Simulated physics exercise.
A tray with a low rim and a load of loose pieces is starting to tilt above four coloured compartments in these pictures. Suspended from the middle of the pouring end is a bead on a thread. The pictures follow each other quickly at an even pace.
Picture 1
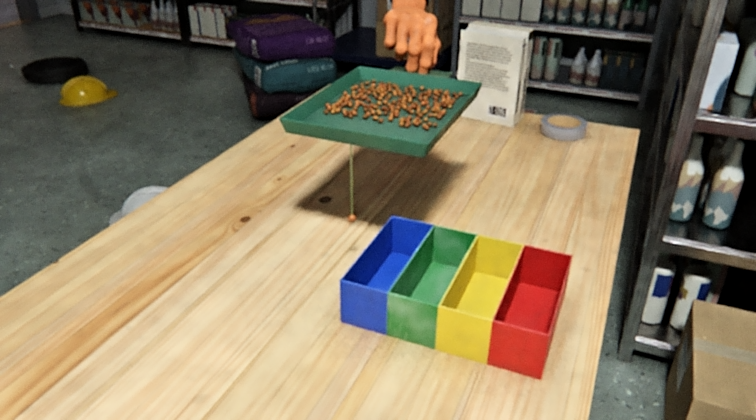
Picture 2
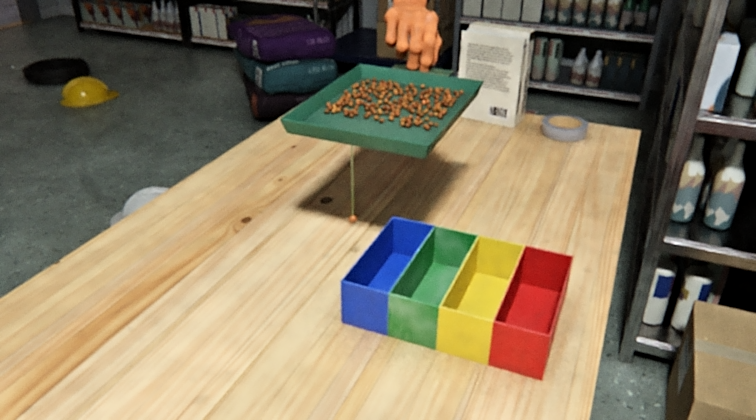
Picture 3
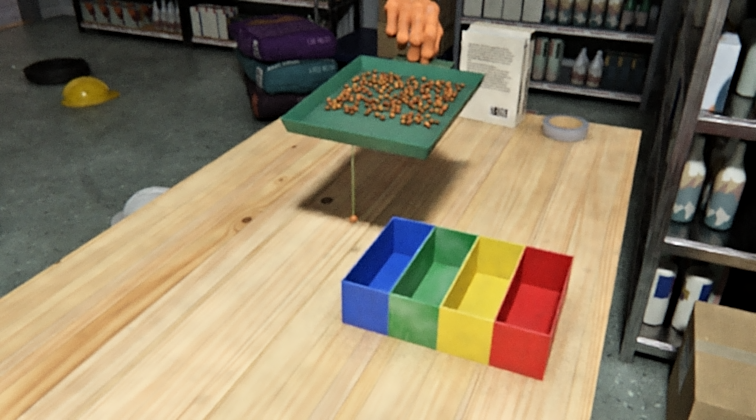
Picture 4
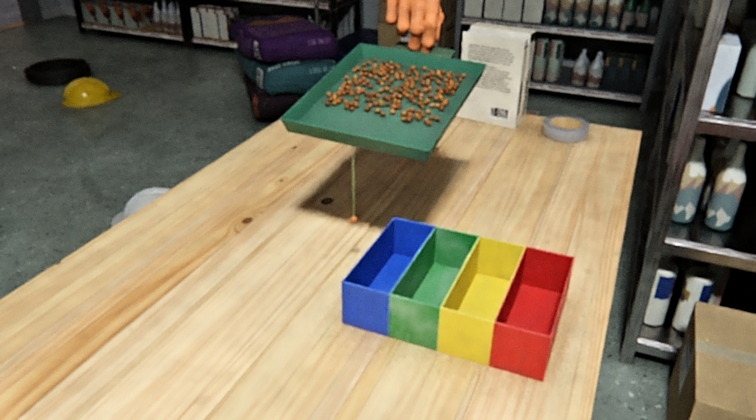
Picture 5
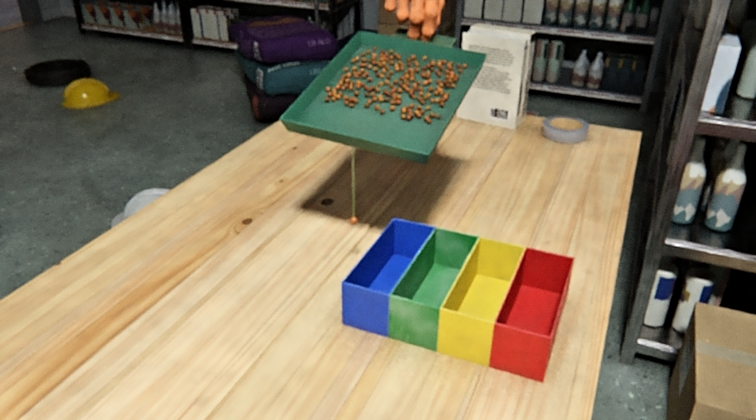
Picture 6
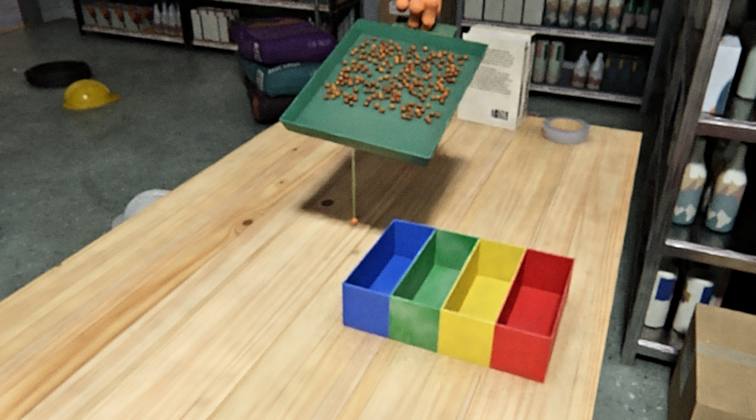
In this clip, an orange hand is at the far edge of a green tray of small brown pieces above a wooden table with blue, green, yellow and red compartments, as the tray's far side gradually rises, tilting it toward the viewer.
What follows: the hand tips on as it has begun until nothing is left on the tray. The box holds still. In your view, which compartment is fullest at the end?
Fullest: The blue compartment.
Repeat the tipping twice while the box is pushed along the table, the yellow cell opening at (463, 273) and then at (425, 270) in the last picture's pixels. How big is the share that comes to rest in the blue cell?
Approximately 40 percent, followed by approximately 20 percent.
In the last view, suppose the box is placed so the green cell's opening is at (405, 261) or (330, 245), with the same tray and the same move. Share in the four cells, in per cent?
Well, you'd get about 100 per cent and then about 100 per cent.
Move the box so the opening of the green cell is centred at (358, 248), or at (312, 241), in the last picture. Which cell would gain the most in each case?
Run one gives yellow; run two gives red.
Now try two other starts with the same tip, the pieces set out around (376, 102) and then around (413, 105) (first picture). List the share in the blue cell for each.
50 and 60 per cent.
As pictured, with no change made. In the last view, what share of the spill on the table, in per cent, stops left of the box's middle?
100 per cent, about.
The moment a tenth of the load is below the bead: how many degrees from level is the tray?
At about 70°.
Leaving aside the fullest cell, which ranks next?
Rank 2: That green cell.
Soon after the last picture, tray tipped steeply; most on the tray; a stray few in the blue cell; a stray few in the green cell; a small part falling or outside the box.
A little later, tray tipped past a quarter turn; about a third on the tray; about a quarter in the blue cell; a small part in the green cell; about a quarter falling or outside the box.
Later still, tray tipped past a quarter turn; about half in the blue cell; about a quarter in the green cell; a stray few in the yellow cell; about a quarter falling or outside the box.
At rest, tray tipped past a quarter turn; about half in the blue cell; about a quarter in the green cell; a stray few in the yellow cell; none in the red cell; about a quarter outside the box.
